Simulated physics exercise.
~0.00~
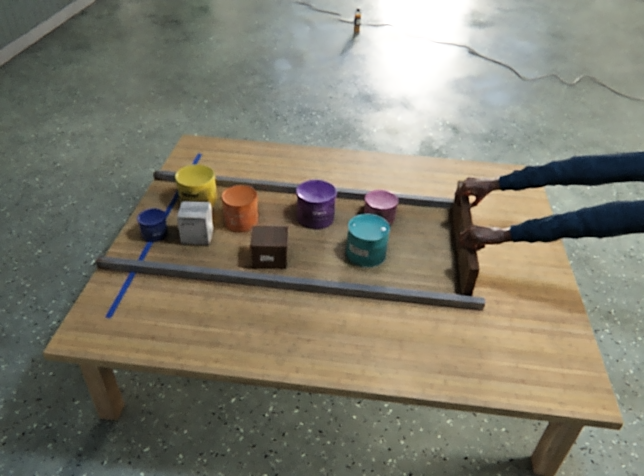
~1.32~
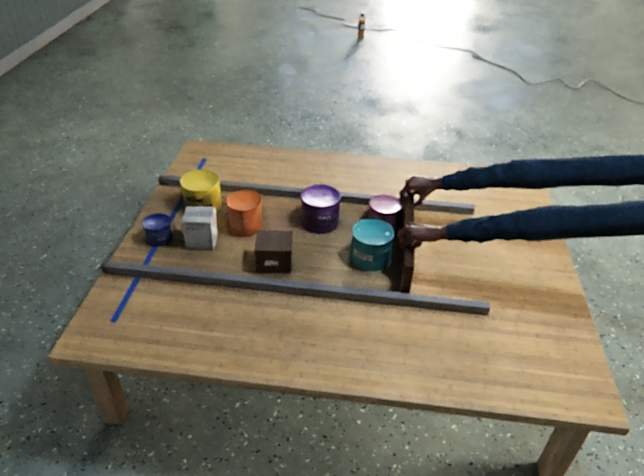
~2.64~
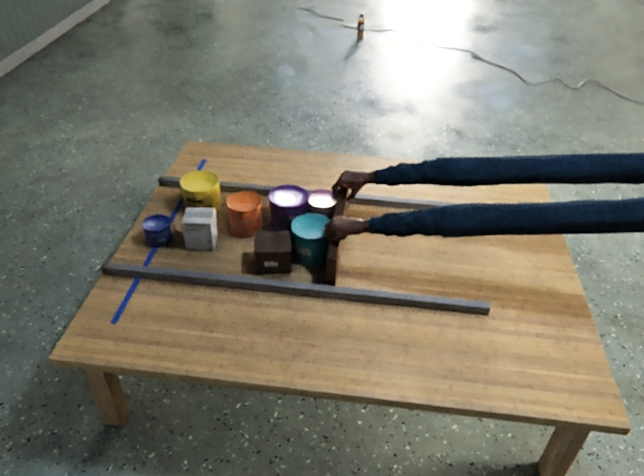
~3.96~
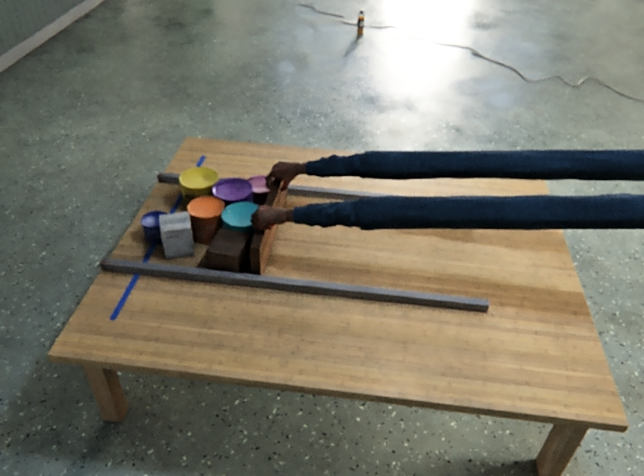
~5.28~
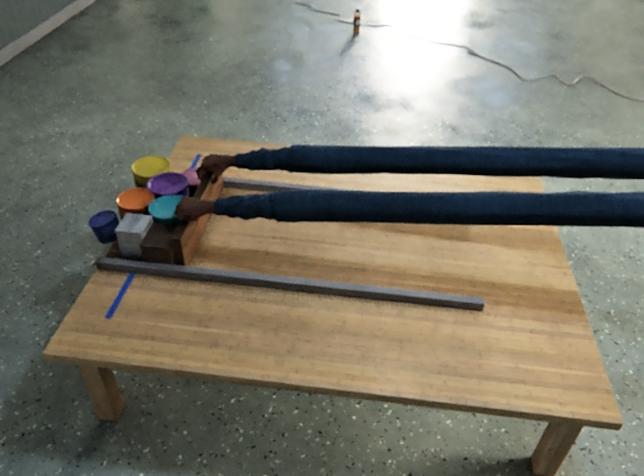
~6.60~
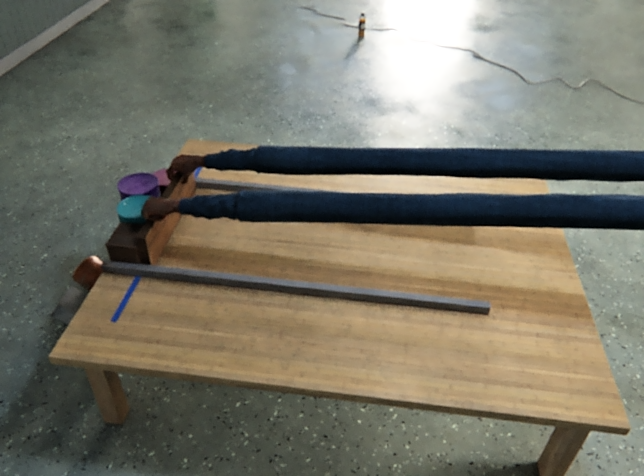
In this clip, two hands slide an upright plank left between two rails on a wooden table, bunching colourful pails and boxes together and pushing them toward the edge, until the yellow, blue and orange pails and the white box go over while the others stay by the plank.
